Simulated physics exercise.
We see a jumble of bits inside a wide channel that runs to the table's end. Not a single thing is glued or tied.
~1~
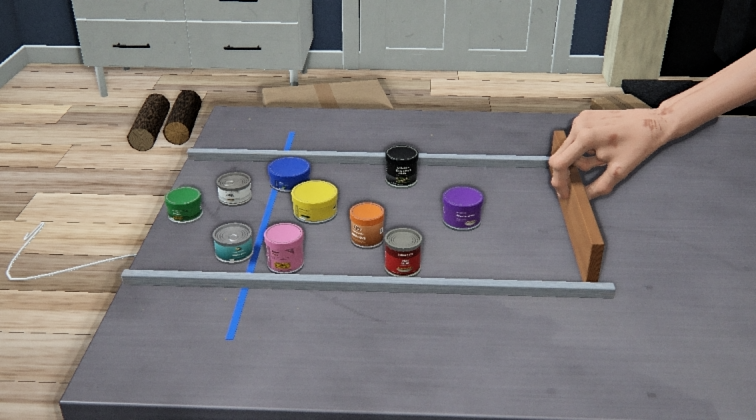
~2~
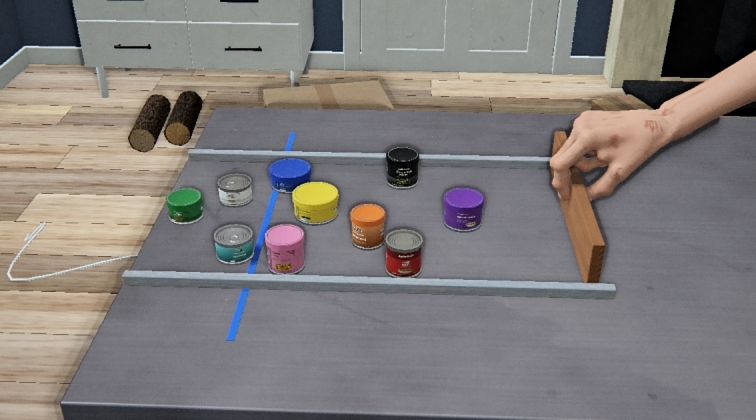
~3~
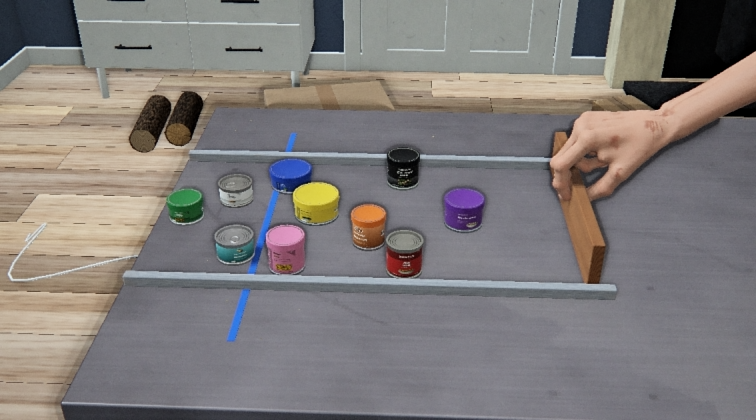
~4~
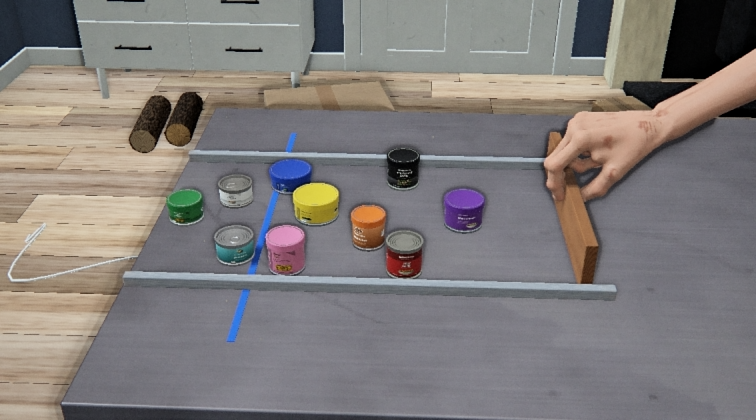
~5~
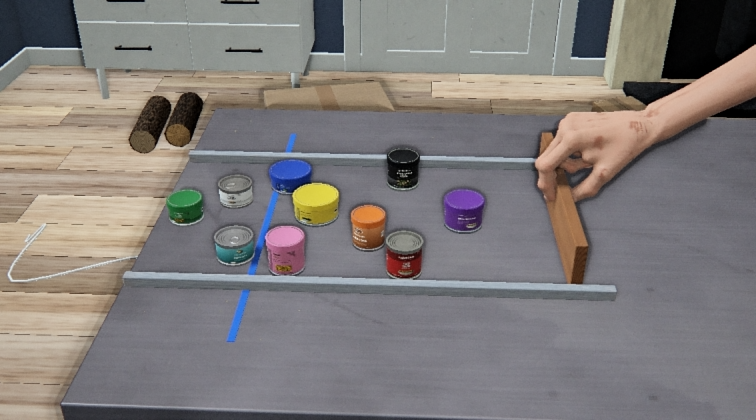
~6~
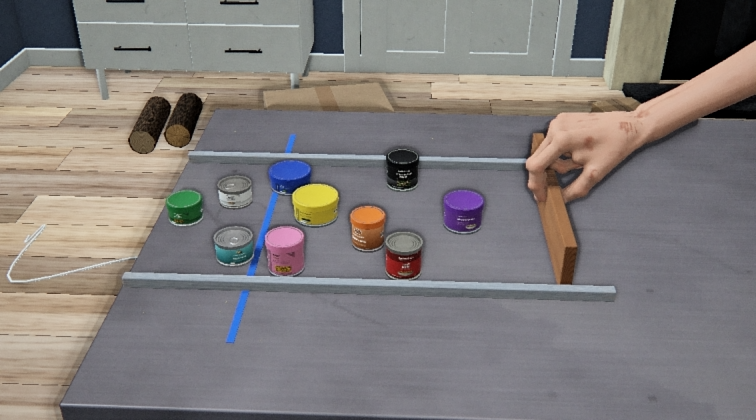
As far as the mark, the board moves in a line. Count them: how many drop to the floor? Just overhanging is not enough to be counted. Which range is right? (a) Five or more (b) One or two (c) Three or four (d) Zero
The answer is d.
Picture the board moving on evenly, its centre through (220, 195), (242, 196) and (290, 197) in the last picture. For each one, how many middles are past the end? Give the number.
Middles past end - pos 1: 1, pos 2: 1, pos 3: 0.
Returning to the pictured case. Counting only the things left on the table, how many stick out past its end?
Overhang count: 0.
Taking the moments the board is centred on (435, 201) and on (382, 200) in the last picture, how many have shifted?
Counts: 1, 4.
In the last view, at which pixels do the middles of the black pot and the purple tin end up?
Black pot: About (263, 166); purple tin: About (248, 208).
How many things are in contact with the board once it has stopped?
In total, 4.
Soon after, none off yet; green tin at rest near (185, 209); white tin at rest near (235, 193); turquoise tin at rest near (234, 247).
After that, none off yet; green tin at rest near (185, 209); white tin moving near (232, 192); turquoise tin moving near (226, 245).
In the end, the number that fall off is zero.
